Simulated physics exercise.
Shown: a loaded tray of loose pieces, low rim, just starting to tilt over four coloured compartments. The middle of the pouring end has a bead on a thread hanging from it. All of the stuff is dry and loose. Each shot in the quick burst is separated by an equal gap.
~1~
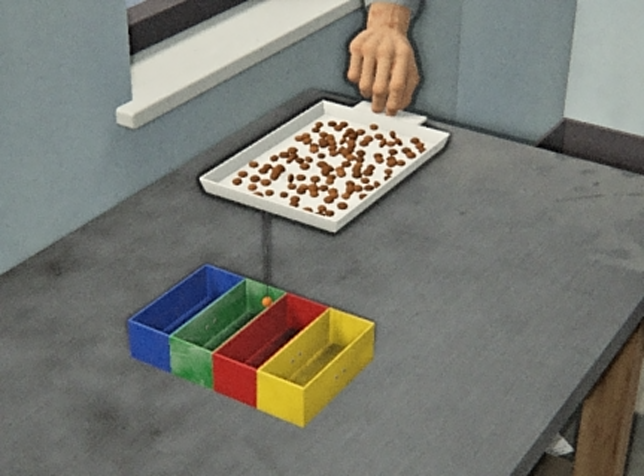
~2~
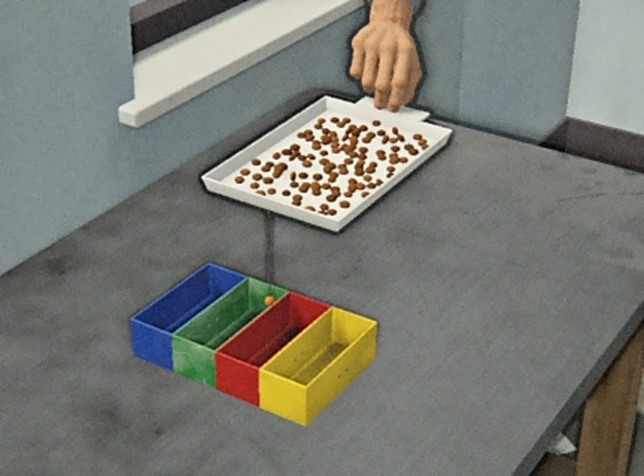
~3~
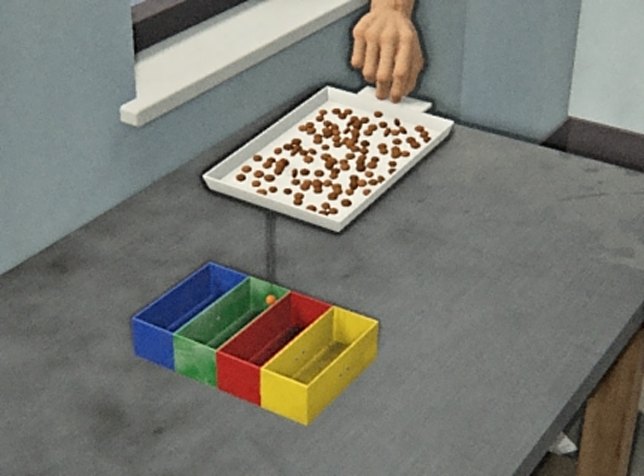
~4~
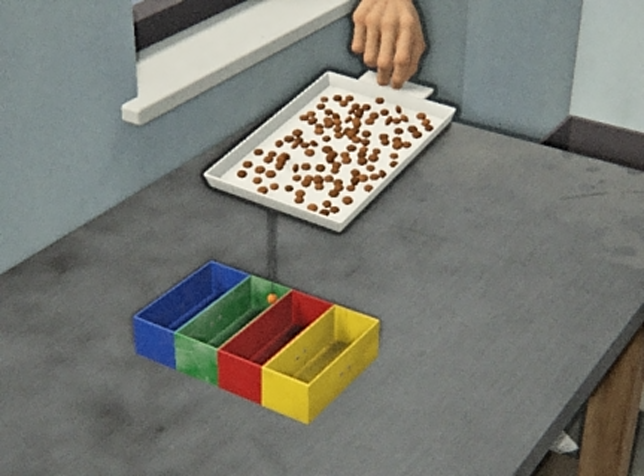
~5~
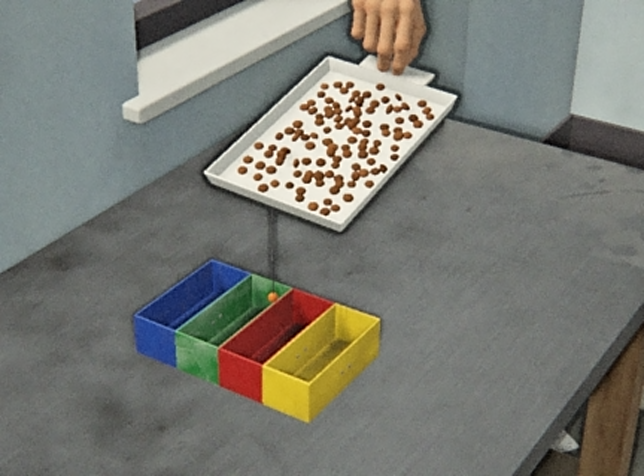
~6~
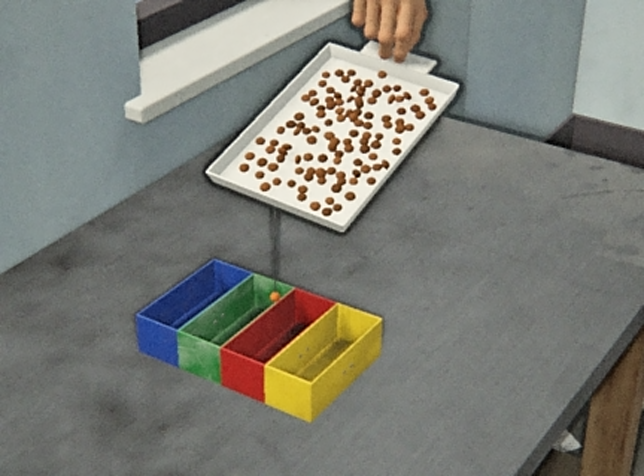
In this clip, a hand holds a white tray of loose brown pieces above blue, green, red and yellow compartments on a gray table, then gradually raises its far end, tilting the tray toward its near edge, with the right corner lowest.
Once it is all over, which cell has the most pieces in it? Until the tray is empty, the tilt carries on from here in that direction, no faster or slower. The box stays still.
The yellow cell.
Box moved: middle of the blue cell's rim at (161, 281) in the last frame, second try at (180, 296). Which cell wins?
Try one: The yellow cell; try two: The cell in yellow.
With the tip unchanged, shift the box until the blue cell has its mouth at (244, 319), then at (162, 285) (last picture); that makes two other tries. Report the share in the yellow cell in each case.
You'd get 0 in a hundred the first time and 40 in a hundred the second.
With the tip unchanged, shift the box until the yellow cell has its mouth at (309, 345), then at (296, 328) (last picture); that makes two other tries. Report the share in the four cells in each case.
90 per cent, then 60 per cent.
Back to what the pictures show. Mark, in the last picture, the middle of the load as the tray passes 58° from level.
In the last view, the load is centred close to (307, 197).
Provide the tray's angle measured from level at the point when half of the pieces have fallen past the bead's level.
It sits at roughly 90°.
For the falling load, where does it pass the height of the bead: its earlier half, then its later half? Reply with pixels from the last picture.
I'd place the first part at (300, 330) and the rest at (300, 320).
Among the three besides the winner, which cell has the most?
That's red.
Soon after the last picture, tray tipped steeply; nearly all on the tray; a small part falling or outside the box.
A little later, tray tipped right over; about a quarter on the tray; about a third in the yellow cell; about a quarter in the red cell; a stray few in the green cell; about a quarter falling or outside the box.
Later still, tray tipped past a quarter turn; about half in the yellow cell; about a third in the red cell; a small part in the green cell; a small part falling or outside the box.
At rest, tray tipped past a quarter turn; about half in the yellow cell; about a third in the red cell; a small part in the green cell; none in the blue cell; a small part outside the box.
